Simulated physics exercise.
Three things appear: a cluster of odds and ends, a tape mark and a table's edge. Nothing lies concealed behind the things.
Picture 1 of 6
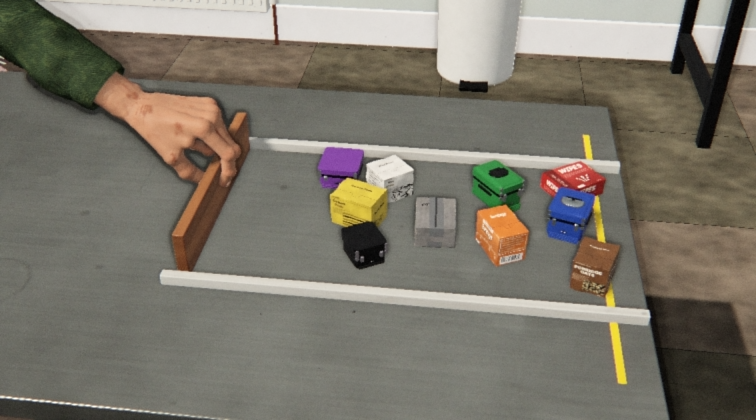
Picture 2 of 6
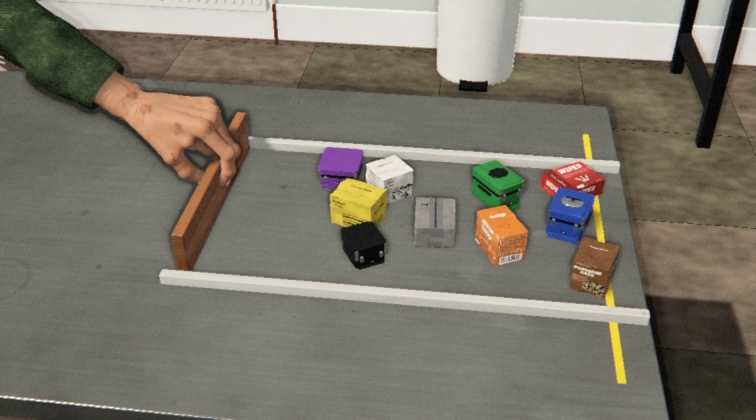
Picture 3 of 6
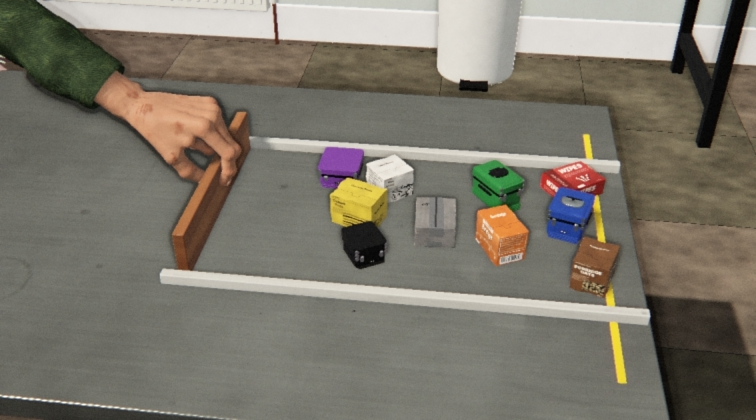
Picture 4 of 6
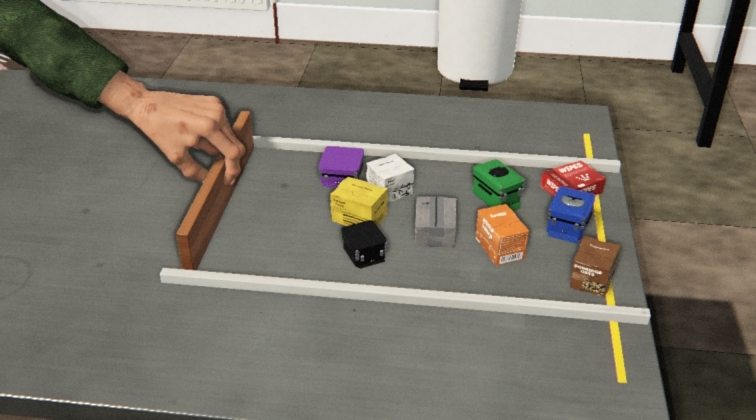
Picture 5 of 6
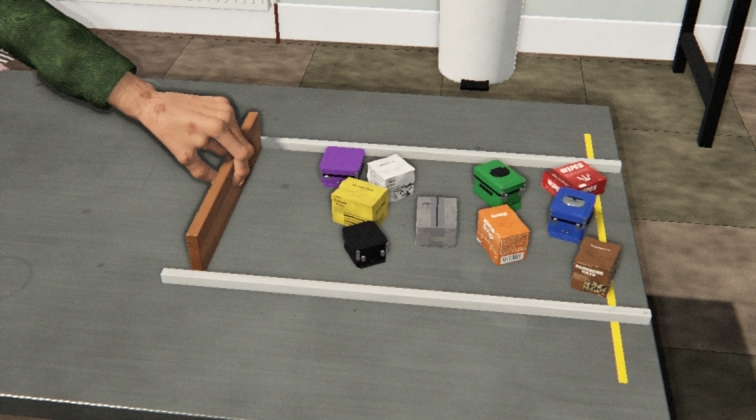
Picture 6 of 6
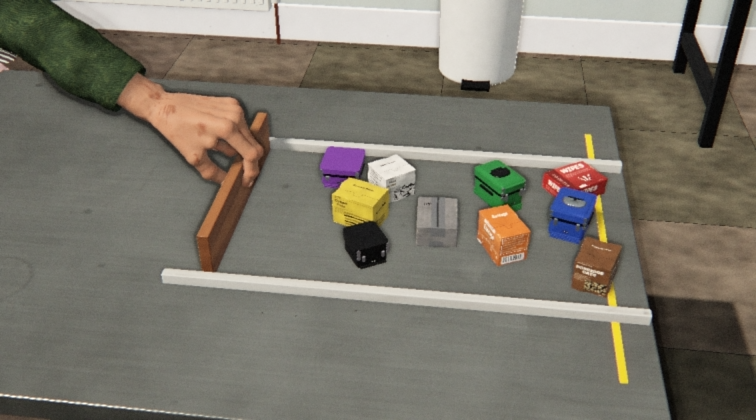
Hand sliding a wooden board slightly right between two white rails on a gray table, toward scattered small colored boxes.
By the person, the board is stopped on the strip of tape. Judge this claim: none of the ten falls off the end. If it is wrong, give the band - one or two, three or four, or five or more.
Wrong; five or more fall off.
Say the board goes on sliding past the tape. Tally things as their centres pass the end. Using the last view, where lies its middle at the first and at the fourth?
At (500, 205) for the first, at (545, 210) for the fourth.
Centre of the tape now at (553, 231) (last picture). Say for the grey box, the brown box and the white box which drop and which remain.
Grey box stays put, brown box goes off, white box stays put.
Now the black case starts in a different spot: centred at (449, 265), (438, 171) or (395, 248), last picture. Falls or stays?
Going through them in order, it keeps its spot, it ends up falling, and it keeps its spot.
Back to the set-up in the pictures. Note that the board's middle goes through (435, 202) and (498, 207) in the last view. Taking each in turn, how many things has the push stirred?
At the one place 7, at the other 10.
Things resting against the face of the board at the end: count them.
My count gives 3.
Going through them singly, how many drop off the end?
Count: 7.
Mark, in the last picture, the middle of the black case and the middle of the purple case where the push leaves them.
The one named first is at (629, 273), the next at (618, 187).
Soon after, none off yet; brown box at rest near (596, 267); red box at rest near (574, 183); blue case at rest near (572, 215).
After that, none off yet; brown box at rest near (596, 267); red box moving near (582, 182); blue case moving near (580, 216).
And then, one off so far; brown box displaced about its own width near (648, 285); red box on its way down near (639, 287); blue case displaced about its own width near (636, 224).
In the end, the number that fall off is five or more; gone, white box, grey box, green case, orange box, blue case, red box and brown box.
